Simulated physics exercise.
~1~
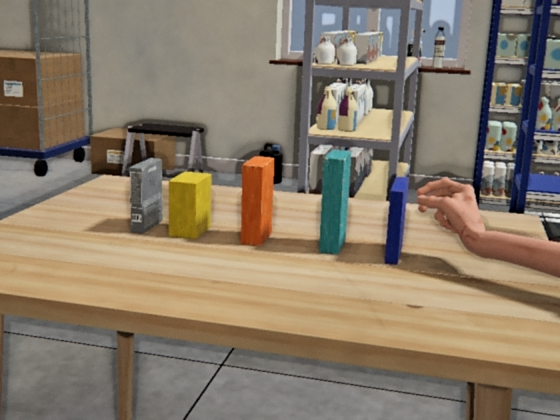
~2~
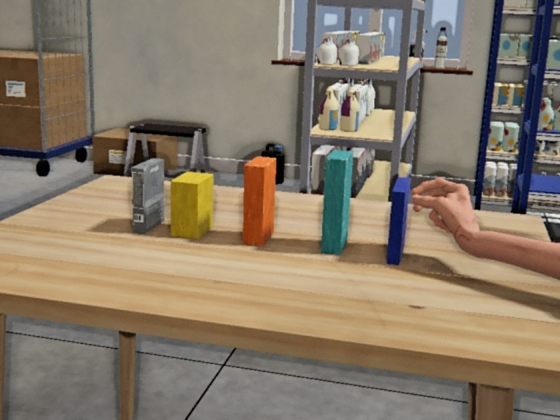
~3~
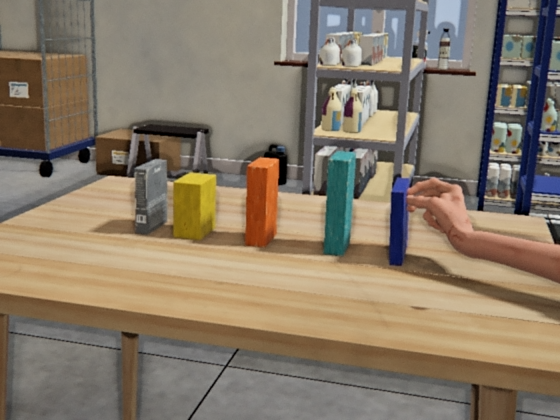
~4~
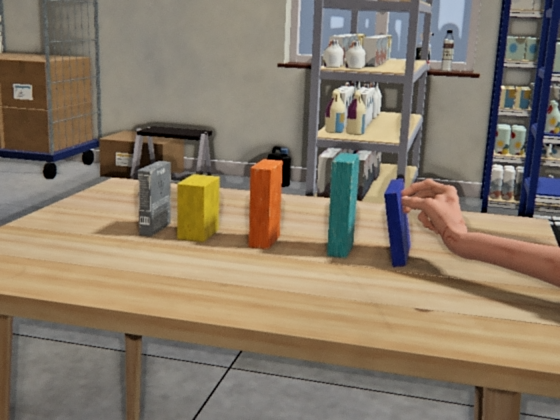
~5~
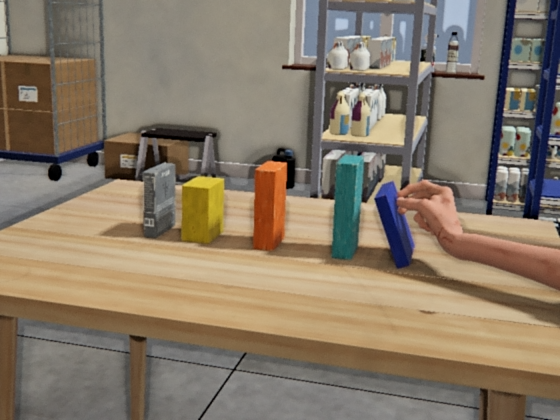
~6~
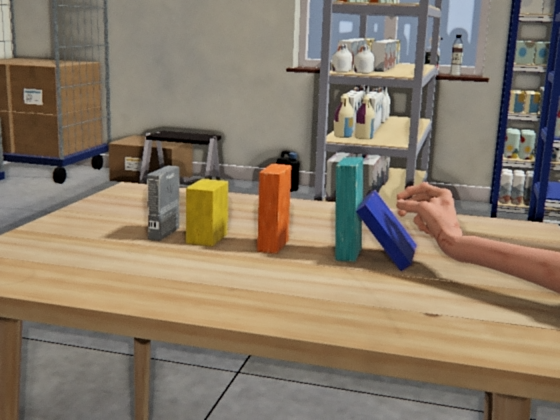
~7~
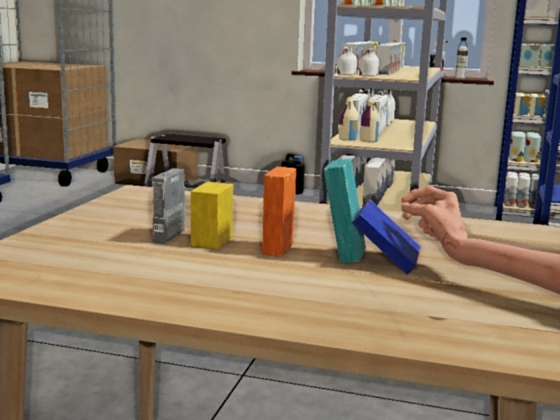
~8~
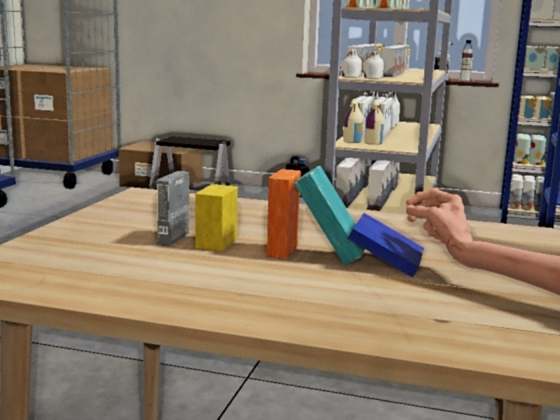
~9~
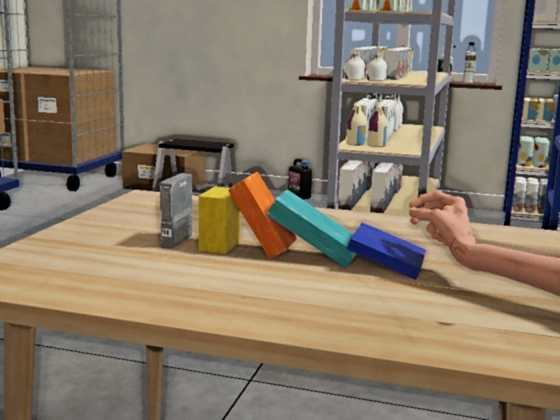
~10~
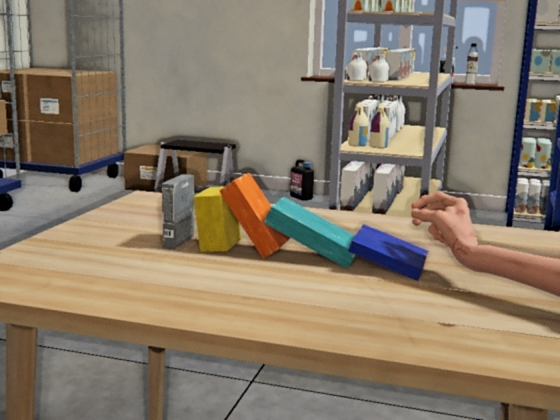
A hand at the right of a wooden table reaches for the top of a dark blue block, the last in a spaced row with a turquoise board, an orange board, a yellow board and a grey packet. The fingers nudge it and it leans left, tipping on its own while the hand stays behind. It strikes the turquoise board, which tilts and drops against the orange one. The orange board then leans onto the yellow board, which tips slightly toward the packet. At the end, blue and turquoise lie toppled, orange rests slanted against yellow, and the grey packet still stands.
